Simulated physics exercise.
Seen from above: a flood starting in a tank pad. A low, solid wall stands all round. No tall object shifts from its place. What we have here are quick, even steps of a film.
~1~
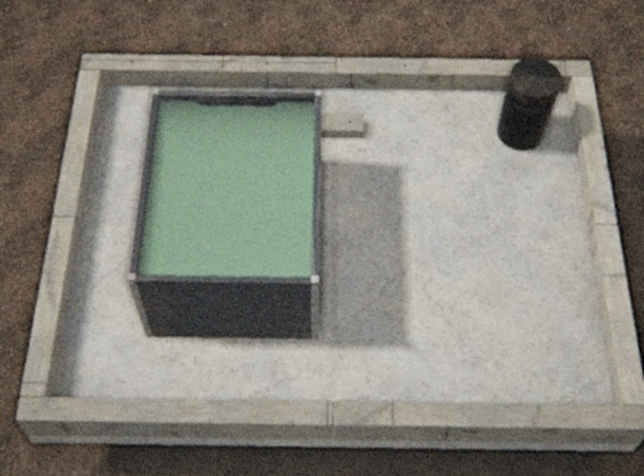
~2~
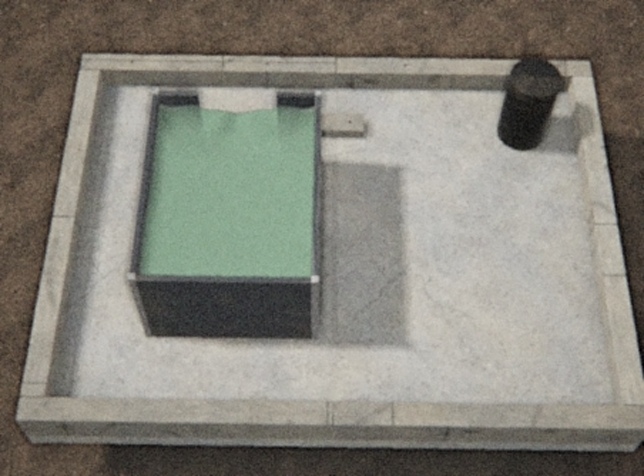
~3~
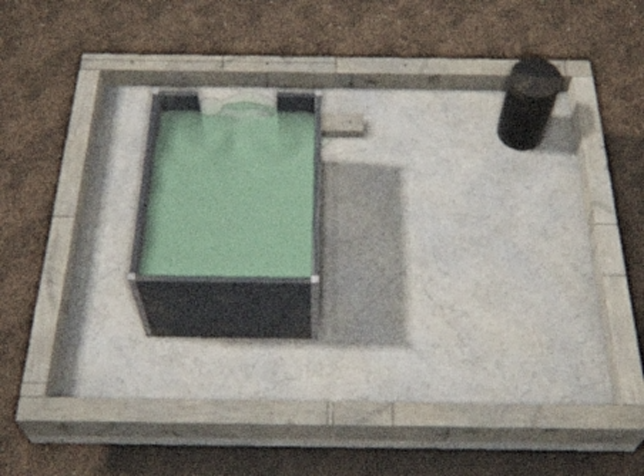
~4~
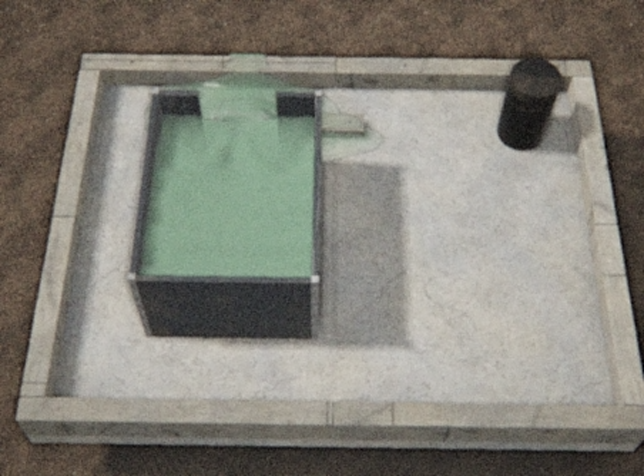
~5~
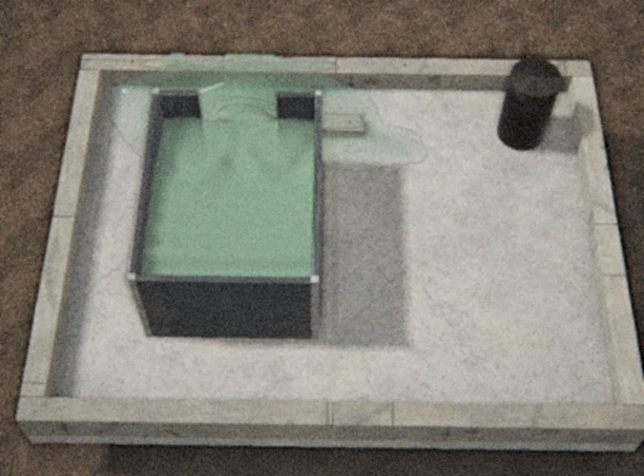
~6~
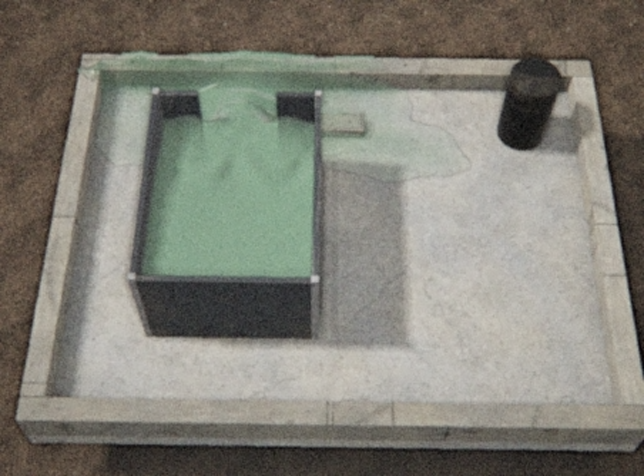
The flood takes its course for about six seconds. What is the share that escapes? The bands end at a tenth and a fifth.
Tenth to fifth escapes.
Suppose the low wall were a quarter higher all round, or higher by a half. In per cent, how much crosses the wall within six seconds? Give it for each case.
10 and 4 per cent, in that order.
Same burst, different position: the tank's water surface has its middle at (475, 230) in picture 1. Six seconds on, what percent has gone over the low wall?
Near 22 in a hundred.
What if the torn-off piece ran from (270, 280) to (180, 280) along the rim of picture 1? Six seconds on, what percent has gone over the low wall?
Estimate: Some 28 in a hundred.
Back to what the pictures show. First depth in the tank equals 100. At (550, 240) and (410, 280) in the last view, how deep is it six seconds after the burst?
Respectively about 12 and 4 per cent.
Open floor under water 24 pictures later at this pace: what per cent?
That's roughly 90 per cent.
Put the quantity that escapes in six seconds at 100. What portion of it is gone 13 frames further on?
Close to 85 per cent.
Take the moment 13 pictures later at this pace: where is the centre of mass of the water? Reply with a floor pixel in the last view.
It is near (270, 208).
A moment on, water covers 30 % of the floor; the low wall has let 2 % over.
Next, water covers 40 % of the floor; the low wall has let 5 % over.
Then, water covers 55 % of the floor; the low wall has let 14 % over.
Later, water covers 75 % of the floor; the low wall has let 16 % over.
In the end, water covers 85 % of the floor; the low wall has let 17 % over.
